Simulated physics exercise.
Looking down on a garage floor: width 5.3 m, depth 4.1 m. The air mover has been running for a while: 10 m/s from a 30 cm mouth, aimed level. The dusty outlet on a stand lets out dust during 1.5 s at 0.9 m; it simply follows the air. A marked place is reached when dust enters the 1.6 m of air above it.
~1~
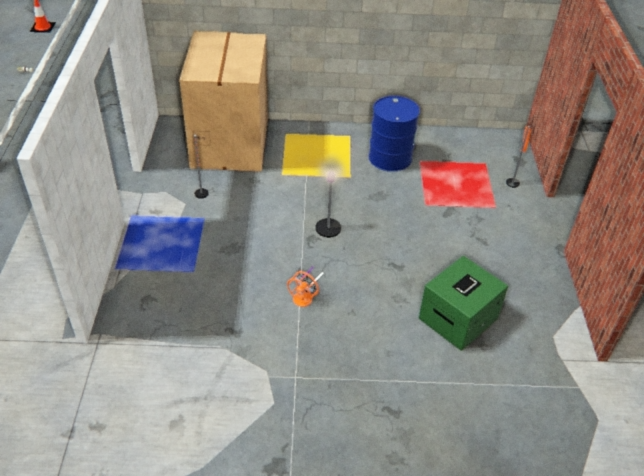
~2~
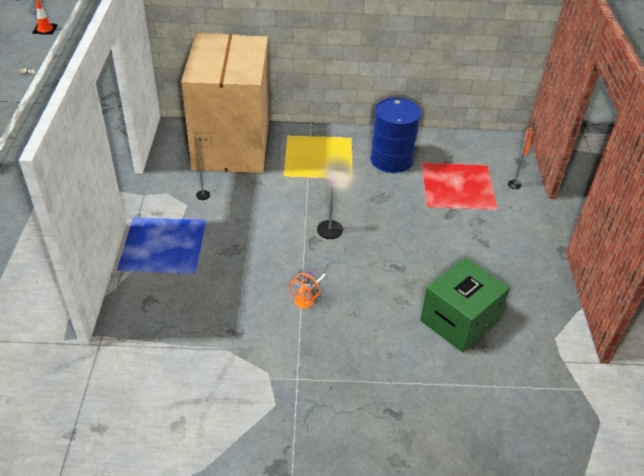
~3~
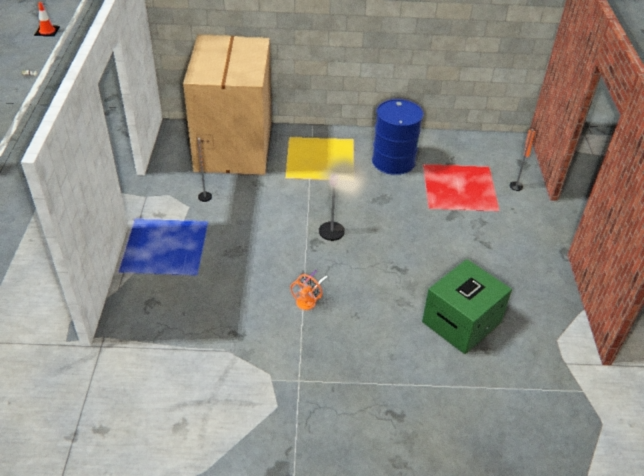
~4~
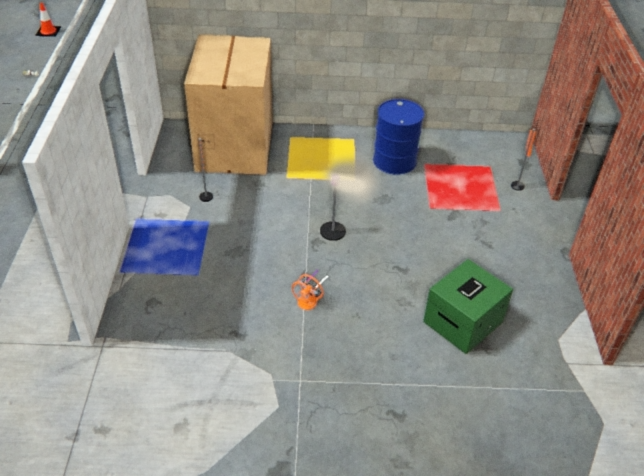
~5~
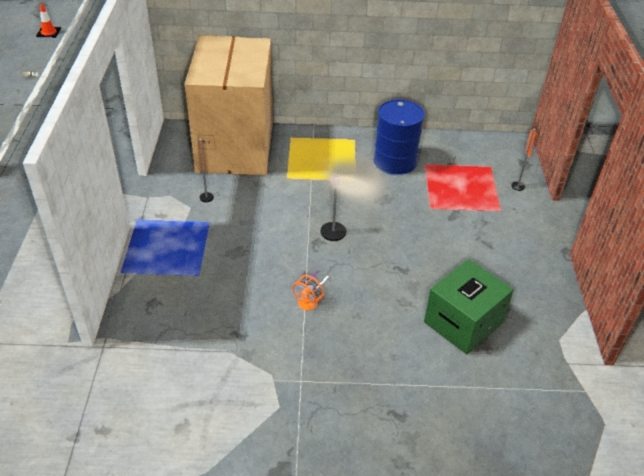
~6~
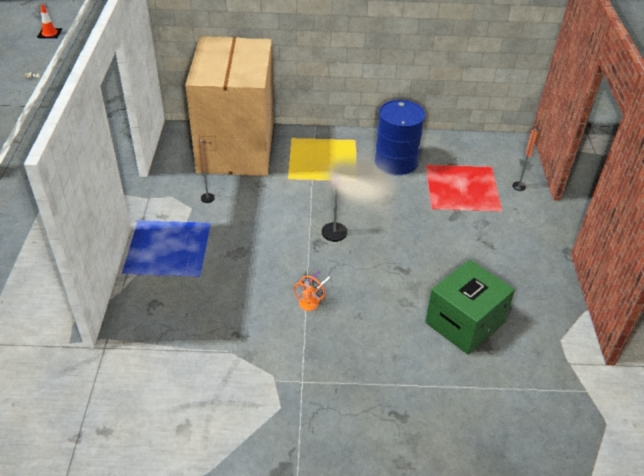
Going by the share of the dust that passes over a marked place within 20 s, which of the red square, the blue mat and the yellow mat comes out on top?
The red one.
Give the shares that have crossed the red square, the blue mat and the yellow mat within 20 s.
Roughly 90 % red, 0 % blue, 2 % yellow.
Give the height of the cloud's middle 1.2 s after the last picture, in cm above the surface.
Roughly 80 cm up.
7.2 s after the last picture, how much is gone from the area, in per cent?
About 60 %.
Then, 1.2 s after the last picture, 0 % has passed over the blue mat, 0 % over the yellow mat and 5 % over the red square; 0 % has left the area, and the middle of the rest is near (395, 191).
Then, 3.2 s after the last picture, 0 % has passed over the blue mat, 0 % over the yellow mat and 65 % over the red square; 8 % has left the area, and the middle of the rest is near (484, 165).
Then, 7.2 s after the last picture, 0 % has passed over the blue mat, 1 % over the yellow mat and 88 % over the red square; 58 % has left the area, and the middle of the rest is near (572, 180).
Then, 19.2 s after the last picture, 0 % has passed over the blue mat, 2 % over the yellow mat and 90 % over the red square; 91 % has left the area.
